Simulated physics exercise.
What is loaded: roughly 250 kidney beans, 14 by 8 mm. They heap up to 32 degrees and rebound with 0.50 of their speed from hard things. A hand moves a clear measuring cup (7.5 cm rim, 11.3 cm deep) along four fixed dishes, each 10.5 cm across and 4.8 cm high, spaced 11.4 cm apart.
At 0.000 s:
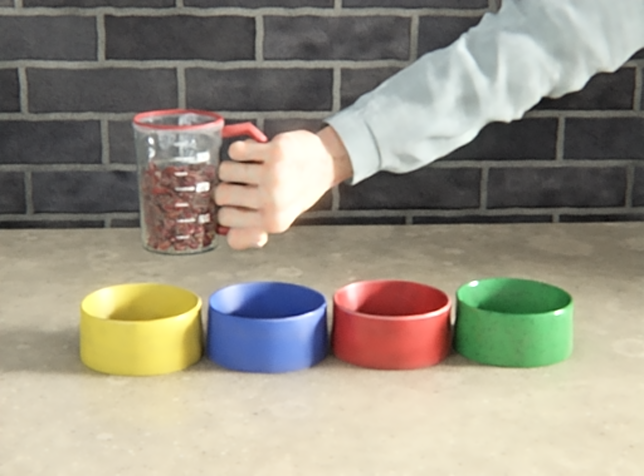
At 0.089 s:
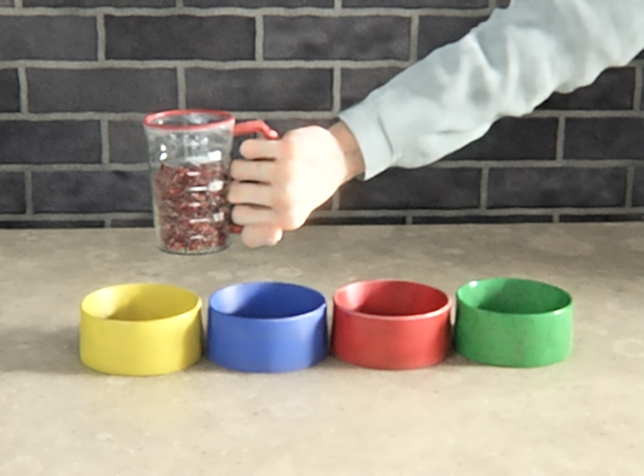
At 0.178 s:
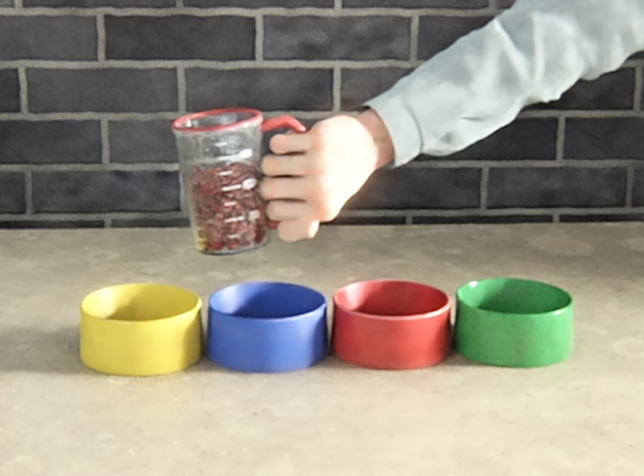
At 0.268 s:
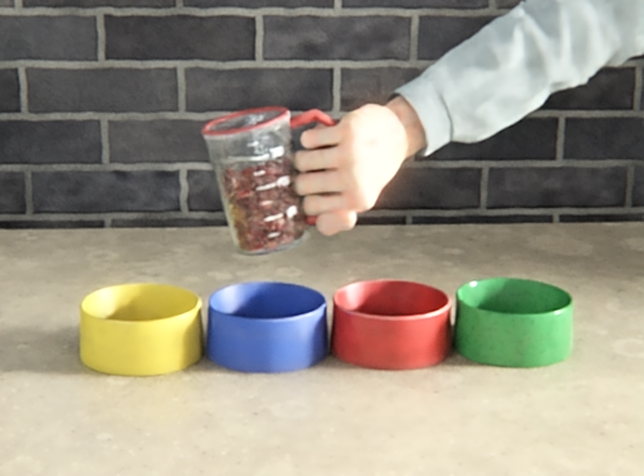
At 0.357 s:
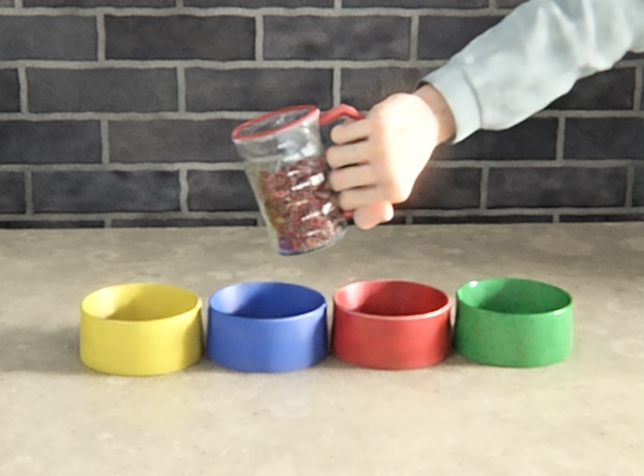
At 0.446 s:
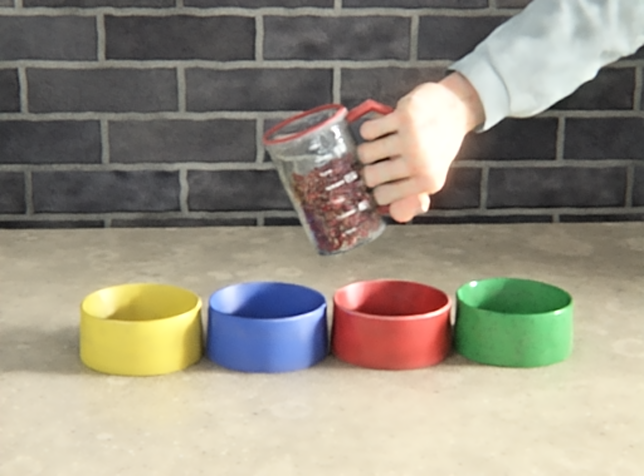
We see a hand holding a clear measuring cup of dark red pieces above a row of yellow, blue, red and green dishes, moving it rightward from near the yellow dish while gradually tilting its rim to the left.
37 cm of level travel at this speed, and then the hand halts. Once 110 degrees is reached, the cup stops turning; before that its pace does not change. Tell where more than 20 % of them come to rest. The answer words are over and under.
Red dish: Under. Blue dish: Under. Green dish: Over. Yellow dish: Under. Counter: Under.
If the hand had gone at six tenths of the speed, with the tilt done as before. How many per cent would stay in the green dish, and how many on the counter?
Green: 100; counter: 0.
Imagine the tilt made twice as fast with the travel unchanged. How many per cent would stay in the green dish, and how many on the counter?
Shares - green: 100, counter: 0.
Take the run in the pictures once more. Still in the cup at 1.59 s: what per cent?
Near 100 per cent of the load.
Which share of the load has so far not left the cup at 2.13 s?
About 60 percent of the load.
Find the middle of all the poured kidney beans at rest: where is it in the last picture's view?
Est. centre at rest: (506, 323) px.
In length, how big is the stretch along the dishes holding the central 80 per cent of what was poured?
Length: Approx. 6 cm.
After 1.13 s, tilt 63 degrees; cup holds 100 %.
Then, at 1.59 s, tilt 91 degrees; cup holds 100 %.
After 2.13 s, tilt 110 degrees; cup holds 60 %, green 35 %.
In the end, at 3.8 s, red 0 %, blue 0 %, green 100 %, yellow 0 %, counter 0 %.
